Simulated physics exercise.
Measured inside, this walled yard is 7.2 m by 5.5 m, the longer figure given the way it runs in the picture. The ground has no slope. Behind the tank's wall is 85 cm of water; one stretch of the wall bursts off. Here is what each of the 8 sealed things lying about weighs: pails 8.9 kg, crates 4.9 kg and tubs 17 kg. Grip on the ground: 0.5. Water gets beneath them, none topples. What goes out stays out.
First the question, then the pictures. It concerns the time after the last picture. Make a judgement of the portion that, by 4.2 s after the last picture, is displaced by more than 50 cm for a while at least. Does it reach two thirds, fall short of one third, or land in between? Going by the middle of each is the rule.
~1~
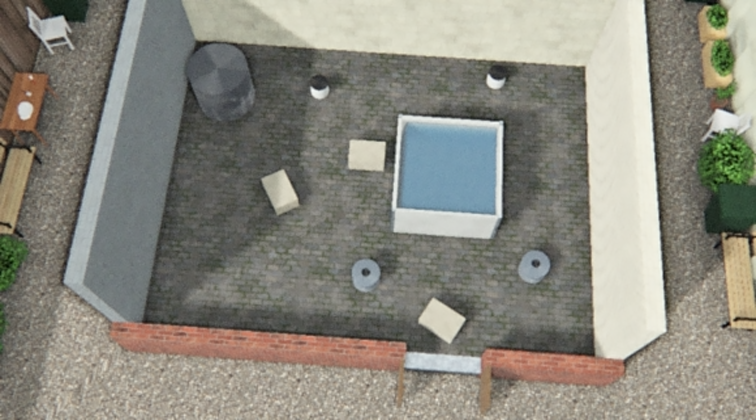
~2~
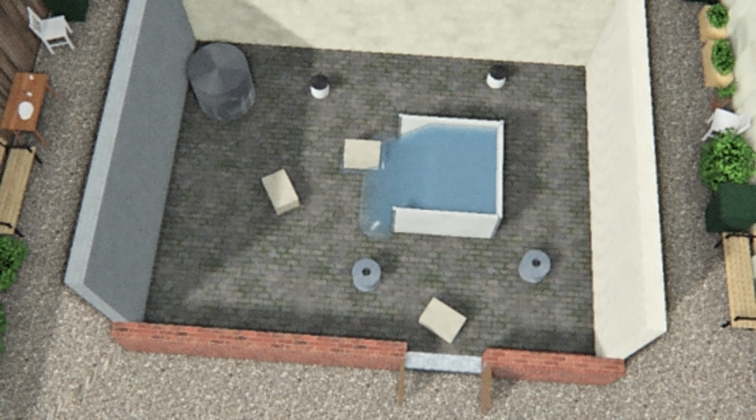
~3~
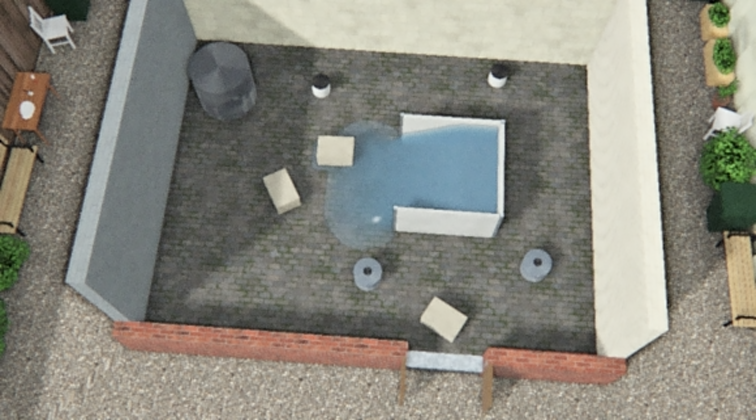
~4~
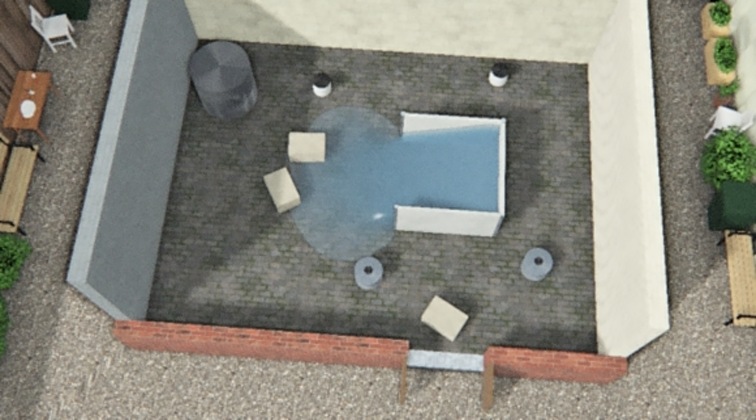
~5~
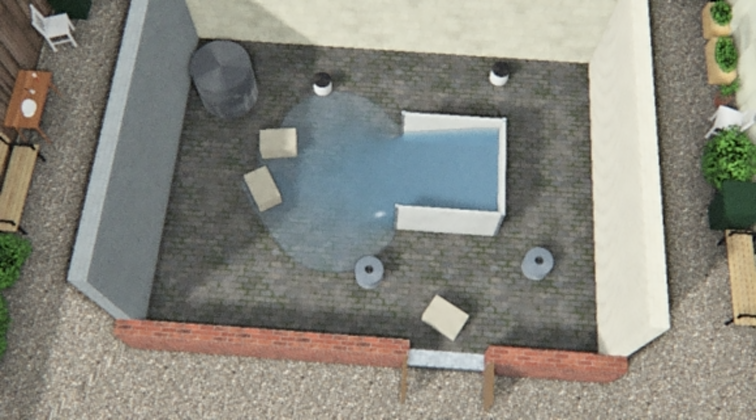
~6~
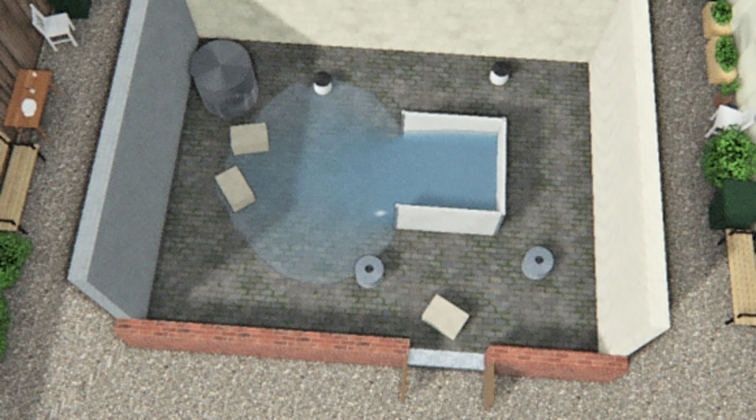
Somewhere around half, from a third to just below two thirds.
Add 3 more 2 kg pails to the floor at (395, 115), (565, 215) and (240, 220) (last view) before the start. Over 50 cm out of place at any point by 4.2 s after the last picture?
First falls shy, second falls shy, third exceeds it.
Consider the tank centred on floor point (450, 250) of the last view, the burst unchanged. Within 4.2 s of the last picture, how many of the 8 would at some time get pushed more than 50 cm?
In that case the number is 4.
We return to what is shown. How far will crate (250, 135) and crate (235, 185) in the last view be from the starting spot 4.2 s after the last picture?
Shifts in order: 250 cm; 200 cm.
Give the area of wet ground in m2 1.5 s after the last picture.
Around 21 m2 of it.
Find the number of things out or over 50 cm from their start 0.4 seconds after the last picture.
At that time I count 2.
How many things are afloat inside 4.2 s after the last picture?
Answer: 2.
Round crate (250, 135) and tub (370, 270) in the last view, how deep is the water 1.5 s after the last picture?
Some 31 cm at the first, some 1 cm at the second.
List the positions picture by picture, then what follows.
The first picture shows a crate at (367, 152), on the bottom; a crate at (279, 189), on the bottom; 2.5 m2 under water; 0 of 8 have shifted.
The second picture shows a crate at (362, 151), on the bottom, 9 cm from its start; a crate at (280, 189), on the bottom; 3.6 m2 under water; 1 of 8 have shifted.
The third picture shows a crate at (335, 147) rests on the ground, 57 cm from its start; a crate at (281, 188), on the bottom; water covers 5.0 m2; 1 of 8 have shifted.
The fourth picture shows a crate at (307, 144) rests on the ground, 107 cm from its start; a crate at (281, 187) rests on the ground; water covers 6.8 m2; 1 of 8 have shifted.
The fifth picture shows a crate at (278, 140), on the bottom, 158 cm from its start; a crate at (262, 185) rests on the ground, 34 cm from its start; water covers 8.9 m2; 2 of 8 have shifted.
The sixth picture shows a crate at (249, 135), on the bottom, 209 cm from its start; a crate at (234, 185) rests on the ground, 81 cm from its start; water covers 11.1 m2; 2 of 8 have shifted.
Then, 0.4 s after the last picture 2 of 8 are over 50 cm from their spots; 0 afloat.
Then, 1.5 s after the last picture 3 of 8 are over 50 cm from their spots; 3 afloat.
Then, 2.8 s after the last picture 3 of 8 are over 50 cm from their spots; 3 afloat.
Then, 4.2 s after the last picture 4 of 8 are over 50 cm from their spots, and 4 have been at some point; 2 afloat.
